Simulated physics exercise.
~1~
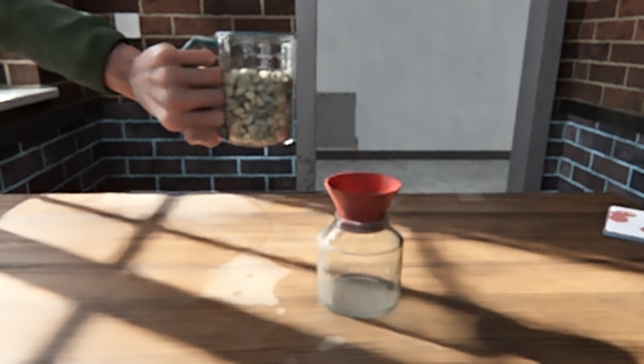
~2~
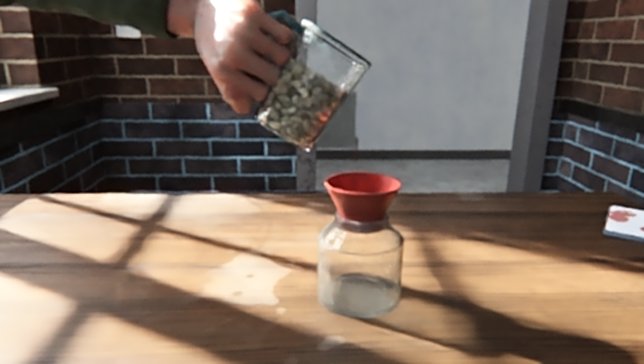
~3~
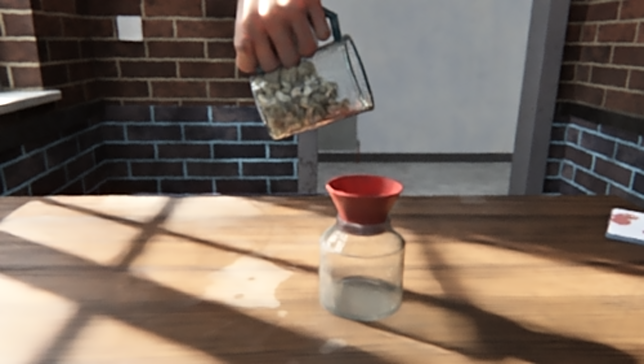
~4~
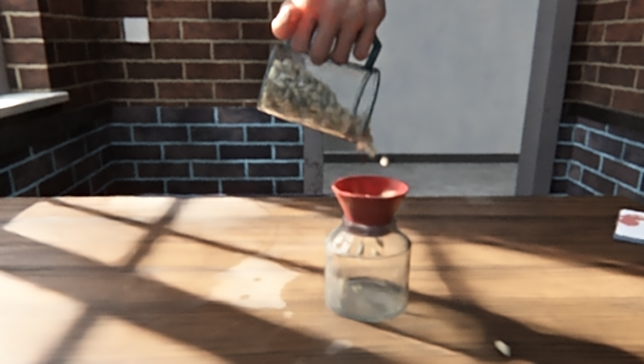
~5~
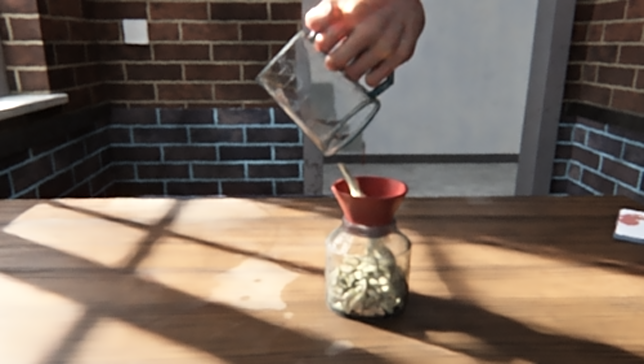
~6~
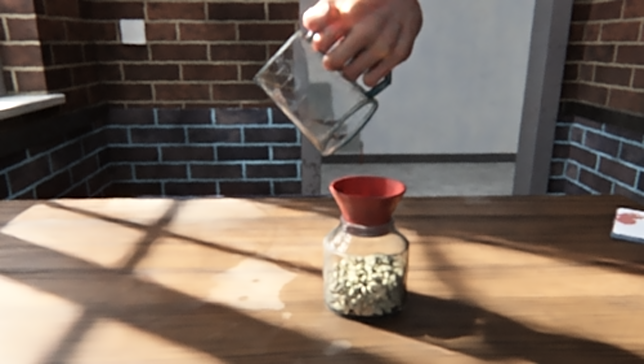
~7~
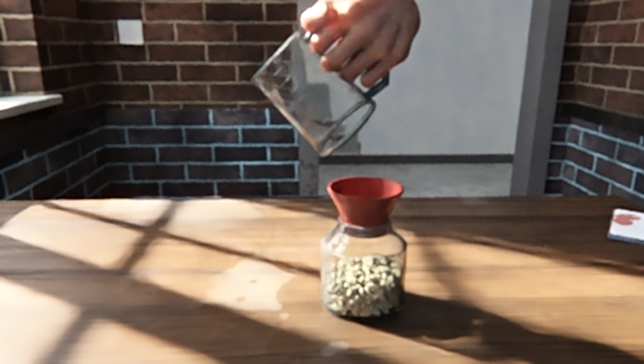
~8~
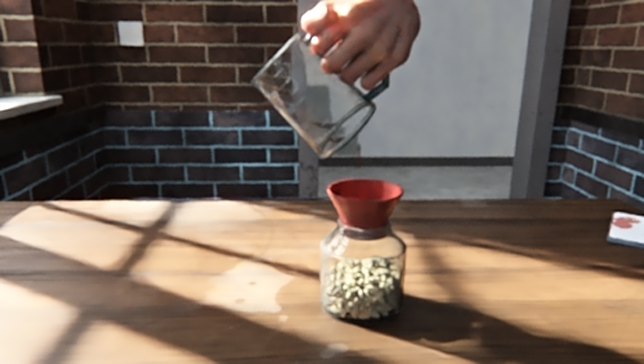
In a brick-walled room with a pale panel behind, a sunlit wooden table streaked with shadows is seen from the front by a slightly swaying camera. A glass jar topped with a red funnel stands near the middle, and a card lies at the right edge. A hand in a dark green sleeve holds a clear cup of whitish beans at the upper left, then moves it right while tipping it. The beans slide toward the rim and pour through the funnel into the jar. Finally the hand holds the emptied cup tilted steeply downward, while the beans rest in the jar.
